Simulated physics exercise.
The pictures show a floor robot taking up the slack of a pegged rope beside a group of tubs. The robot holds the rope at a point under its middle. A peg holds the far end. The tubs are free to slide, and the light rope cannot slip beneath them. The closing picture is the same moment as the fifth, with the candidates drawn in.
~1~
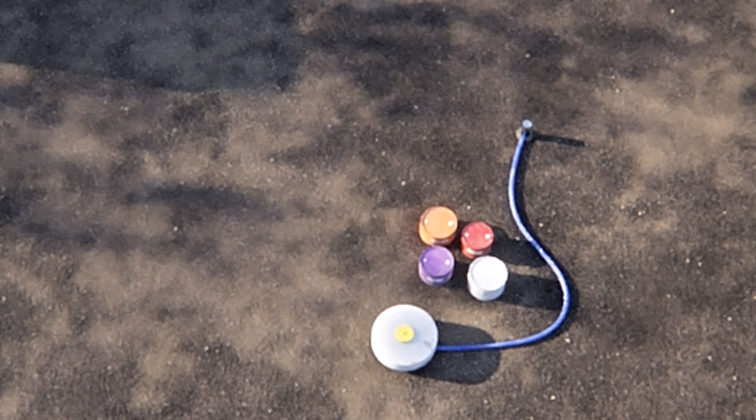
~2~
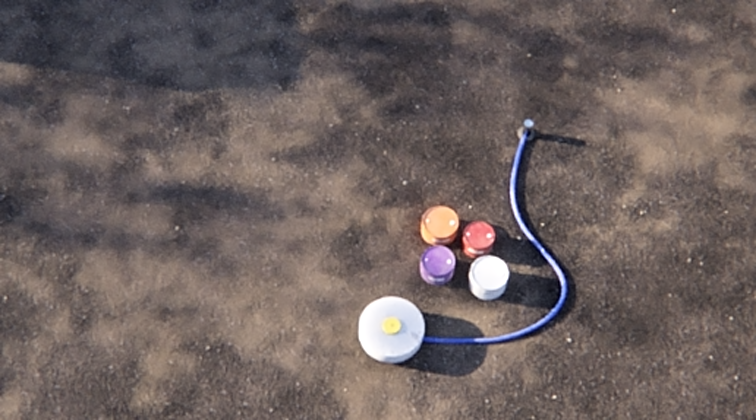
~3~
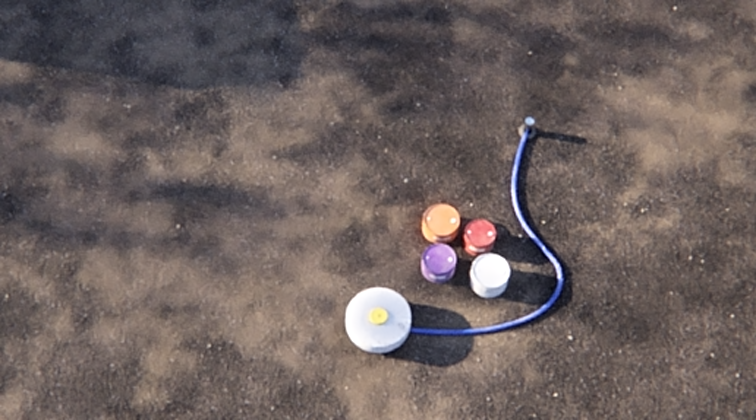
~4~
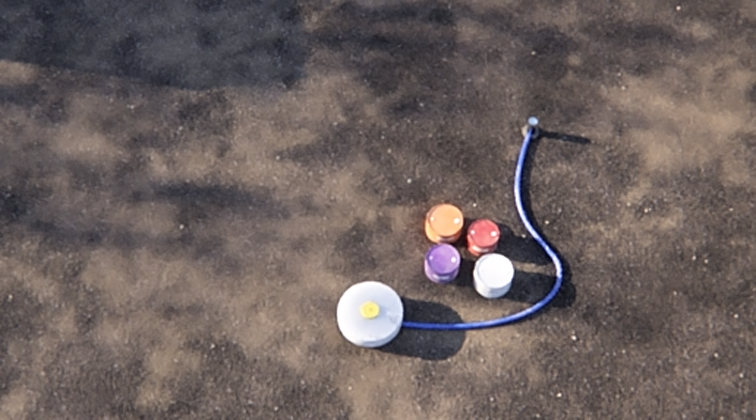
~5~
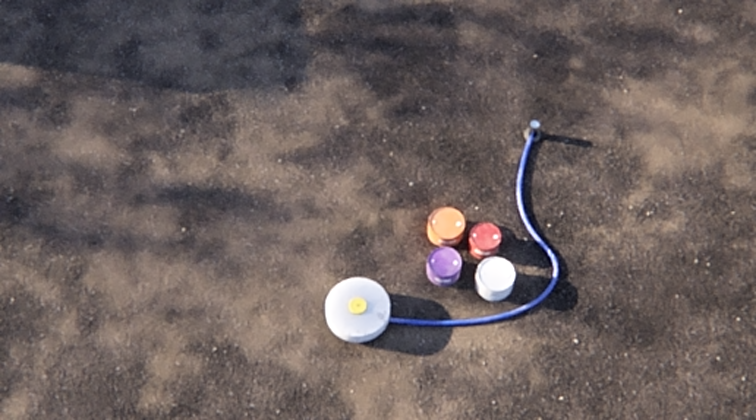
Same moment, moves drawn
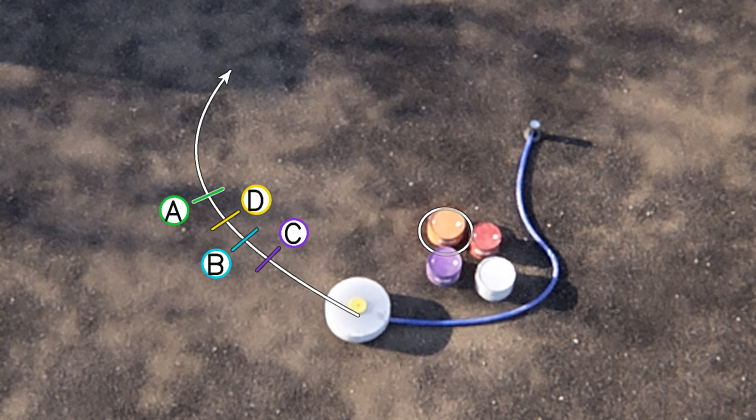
On dark speckled ground, a round white robot pulls a blue rope leftward past four still tubs.
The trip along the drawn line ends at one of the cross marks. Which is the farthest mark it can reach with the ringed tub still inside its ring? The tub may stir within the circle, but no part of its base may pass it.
It can go as far as C.
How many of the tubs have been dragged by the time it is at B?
Four.
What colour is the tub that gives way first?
The white one.
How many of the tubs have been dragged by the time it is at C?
Three.
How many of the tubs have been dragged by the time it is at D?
By then, four.
On the copy, A at (208, 195); B at (245, 240); C at (268, 259); D at (226, 220); the ring at (446, 231); the route from (358, 316) via (215, 206) to (230, 71).
On C. First, robot (325, 292); orange tub (446, 227).
Then, robot (293, 272); white tub (485, 270); orange tub (446, 227).
Finally, robot (267, 254); purple tub (433, 263); white tub (467, 255); red tub (486, 233); orange tub (446, 227); the orange tub is still in its ring.
By contrast, A drags the ringed tub to (412, 180); B drags the ringed tub to (435, 213); D drags the ringed tub to (423, 197).
